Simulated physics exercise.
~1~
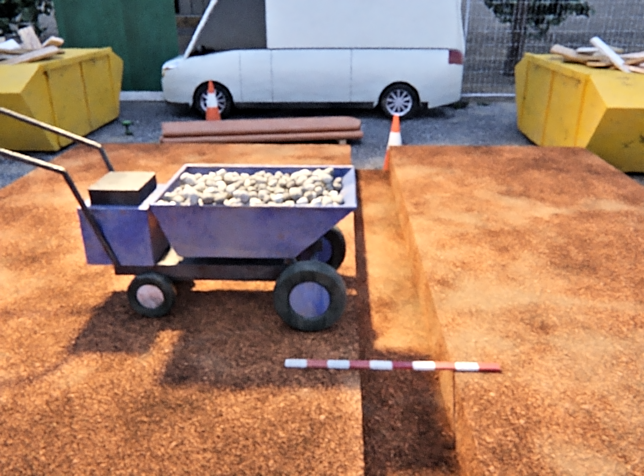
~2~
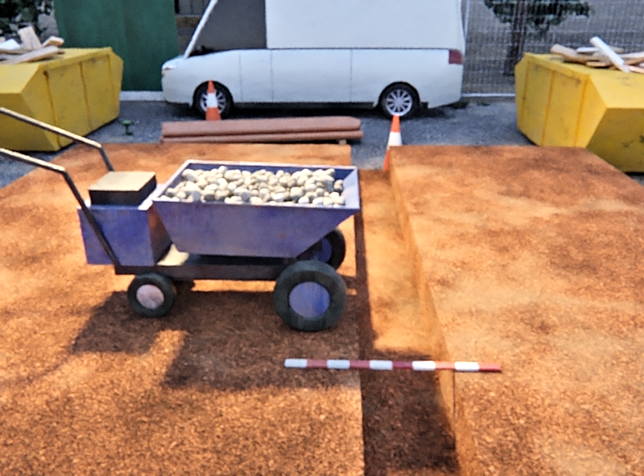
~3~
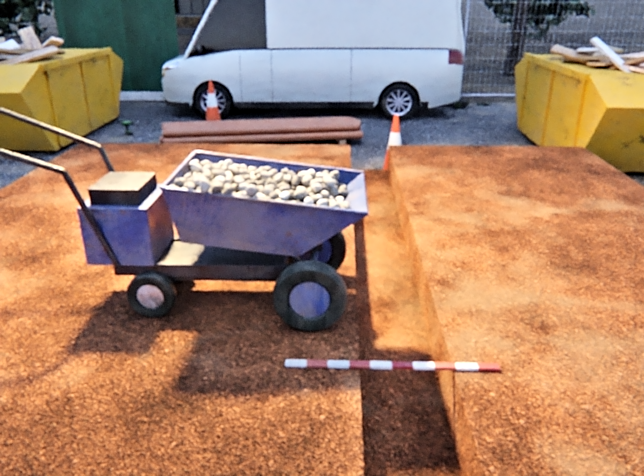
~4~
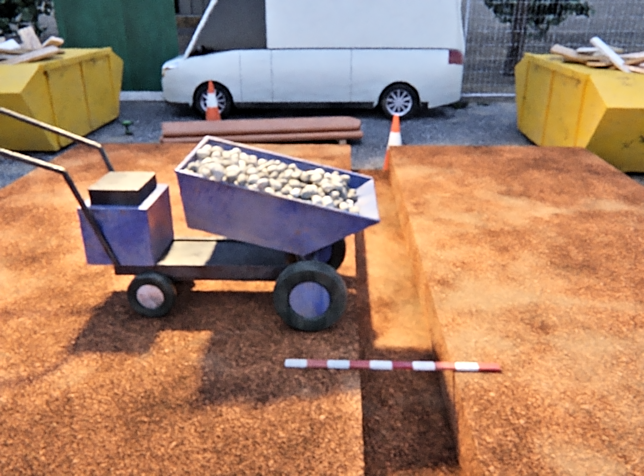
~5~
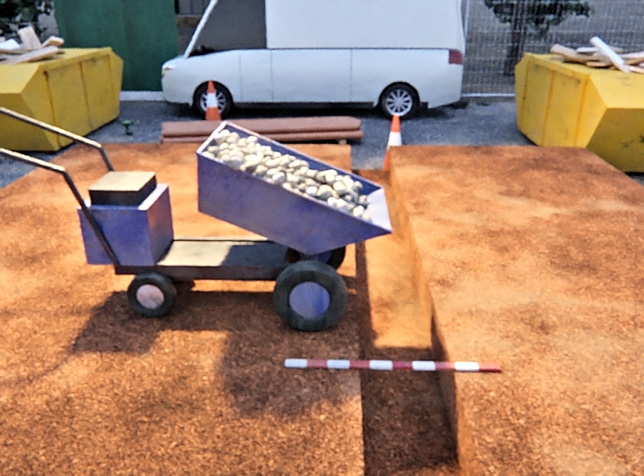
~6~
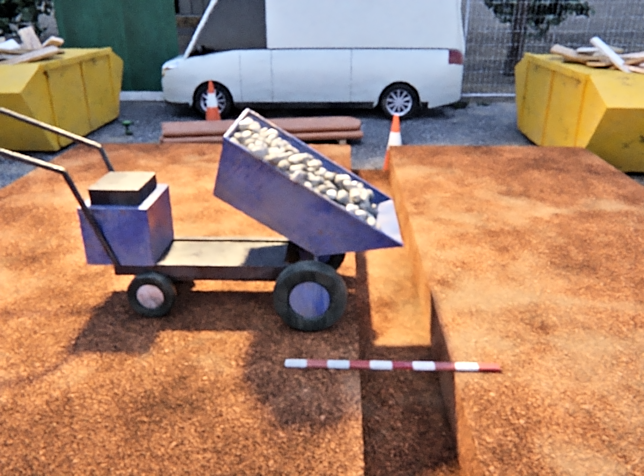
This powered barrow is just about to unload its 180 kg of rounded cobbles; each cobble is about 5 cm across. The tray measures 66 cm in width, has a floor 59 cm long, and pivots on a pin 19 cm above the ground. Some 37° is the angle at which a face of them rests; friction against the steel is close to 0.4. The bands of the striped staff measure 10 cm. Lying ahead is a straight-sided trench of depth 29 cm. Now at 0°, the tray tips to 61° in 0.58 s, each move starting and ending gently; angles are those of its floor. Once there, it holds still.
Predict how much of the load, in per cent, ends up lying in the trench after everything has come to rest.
Roughly 31 per cent of it.
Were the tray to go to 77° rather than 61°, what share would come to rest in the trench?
Expect roughly 30 per cent.
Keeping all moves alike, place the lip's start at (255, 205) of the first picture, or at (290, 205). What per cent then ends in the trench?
Close to 90 percent in the first case, 85 percent in the second.
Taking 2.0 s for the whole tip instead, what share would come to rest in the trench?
Around 55 per cent would end in the trench.
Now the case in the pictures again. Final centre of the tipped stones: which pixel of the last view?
About (475, 299).
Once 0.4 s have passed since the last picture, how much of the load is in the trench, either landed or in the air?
By then, around 5 percent.
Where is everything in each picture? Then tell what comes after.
In the first frame, lip at (356, 208), floor tilted 0°, highest stones at (255, 182).
In the second frame, the tray is at 2°, its lip at (359, 209); the top of the load is at (227, 179).
In the third frame, lip at (368, 214), floor tilted 7°, highest stones at (216, 169).
In the fourth frame, lip at (380, 221), floor tilted 14°, highest stones at (219, 155).
In the fifth frame, lip at (392, 232), floor tilted 23°, highest stones at (233, 142).
In the sixth frame, lip at (403, 246), floor tilted 32°, highest stones at (251, 131).
Then, 0.1 s after the last picture the floor is at 51°, 100 % in the tray; the foremost stones are at (396, 235).
Then, 0.4 s after the last picture the floor is at 61°, 83 % in the tray, 6 % in the trench, 11 % past the trench; the foremost stones are at (465, 288).
Then, 0.7 s after the last picture the floor is at 61°, 26 % in the tray, 8 % in the trench, 66 % past the trench; the foremost stones are at (612, 307).
Then, 2.7 s after the last picture the floor is at 61°, 0 % in the tray, 31 % in the trench, 69 % past the trench; the foremost stones are past the picture's edge.
